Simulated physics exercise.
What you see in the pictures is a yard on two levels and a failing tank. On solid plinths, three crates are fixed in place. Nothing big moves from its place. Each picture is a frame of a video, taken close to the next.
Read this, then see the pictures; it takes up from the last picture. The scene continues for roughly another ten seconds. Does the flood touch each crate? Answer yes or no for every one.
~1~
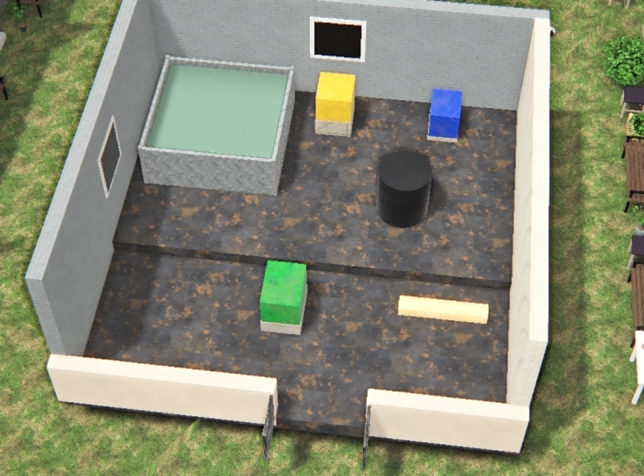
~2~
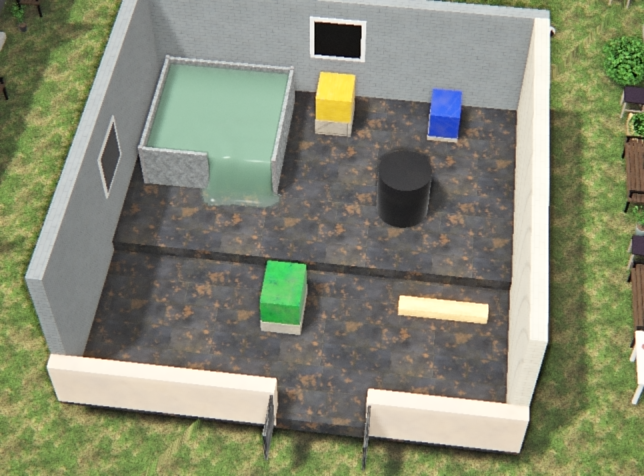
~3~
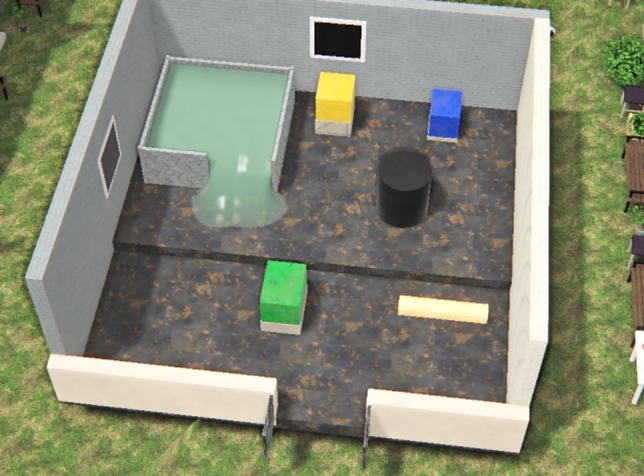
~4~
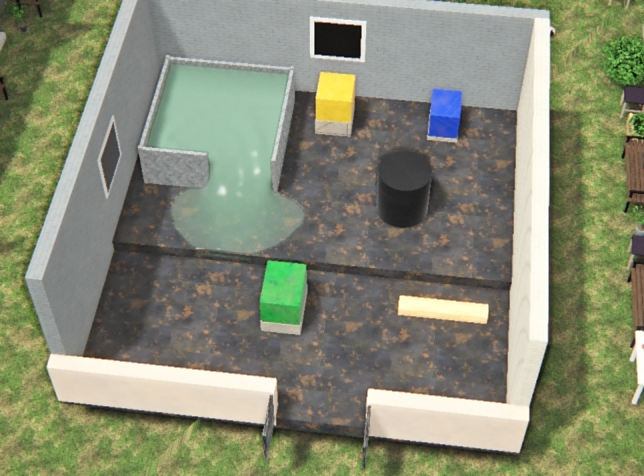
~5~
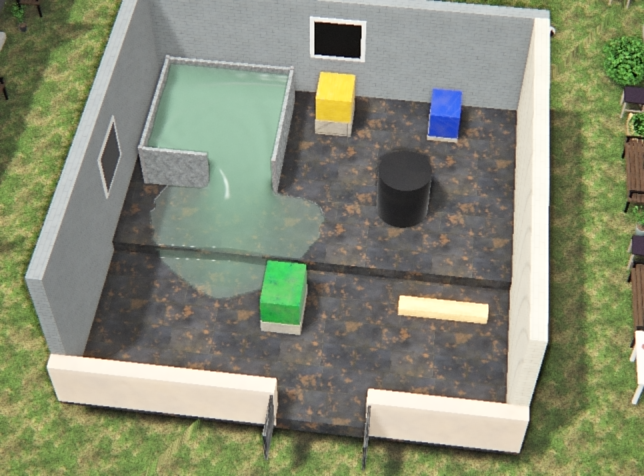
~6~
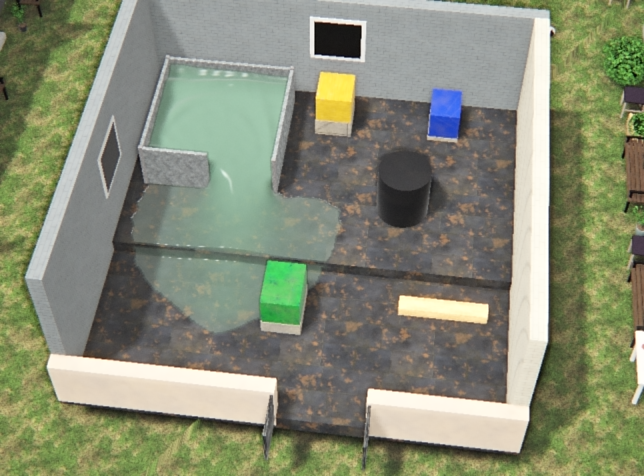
Green crate: Yes; yellow crate: No; blue crate: No.
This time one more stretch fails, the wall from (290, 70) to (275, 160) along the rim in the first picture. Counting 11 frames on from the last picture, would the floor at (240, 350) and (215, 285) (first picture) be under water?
Point one: Still bare; point two: Still bare.
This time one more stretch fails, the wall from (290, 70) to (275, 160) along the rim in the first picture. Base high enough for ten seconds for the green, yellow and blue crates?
Result: Green crate is left untouched, yellow crate gets overtopped, blue crate gets overtopped.
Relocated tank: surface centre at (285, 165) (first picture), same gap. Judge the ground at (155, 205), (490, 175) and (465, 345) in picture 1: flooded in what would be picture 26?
Taking the three spots in order: Bare, bare, swamped.
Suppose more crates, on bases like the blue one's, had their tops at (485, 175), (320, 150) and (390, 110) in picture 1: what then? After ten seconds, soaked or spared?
Well, the first one is never reached, the second is never reached, and the third is never reached.
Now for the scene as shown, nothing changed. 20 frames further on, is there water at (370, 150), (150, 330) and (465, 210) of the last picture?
Going through them one by one, the first is spared, the second waterlogged and the third spared.
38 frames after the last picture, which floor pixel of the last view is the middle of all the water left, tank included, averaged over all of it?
My guess is about (271, 280).
A moment on, water covers 35 % of the floor; the green crate water round its plinth, the yellow crate not reached, the blue crate not reached.
Next, water covers 55 % of the floor; the green crate water round its plinth, the yellow crate not reached, the blue crate not reached.
Then, water covers 55 % of the floor; the green crate water round its plinth, the yellow crate not reached, the blue crate not reached.
Later, water covers 60 % of the floor; the green crate water round its plinth, the yellow crate not reached, the blue crate not reached.
In the end, water covers 55 % of the floor; the green crate was topped, the yellow crate stayed above the water, the blue crate stayed above the water.
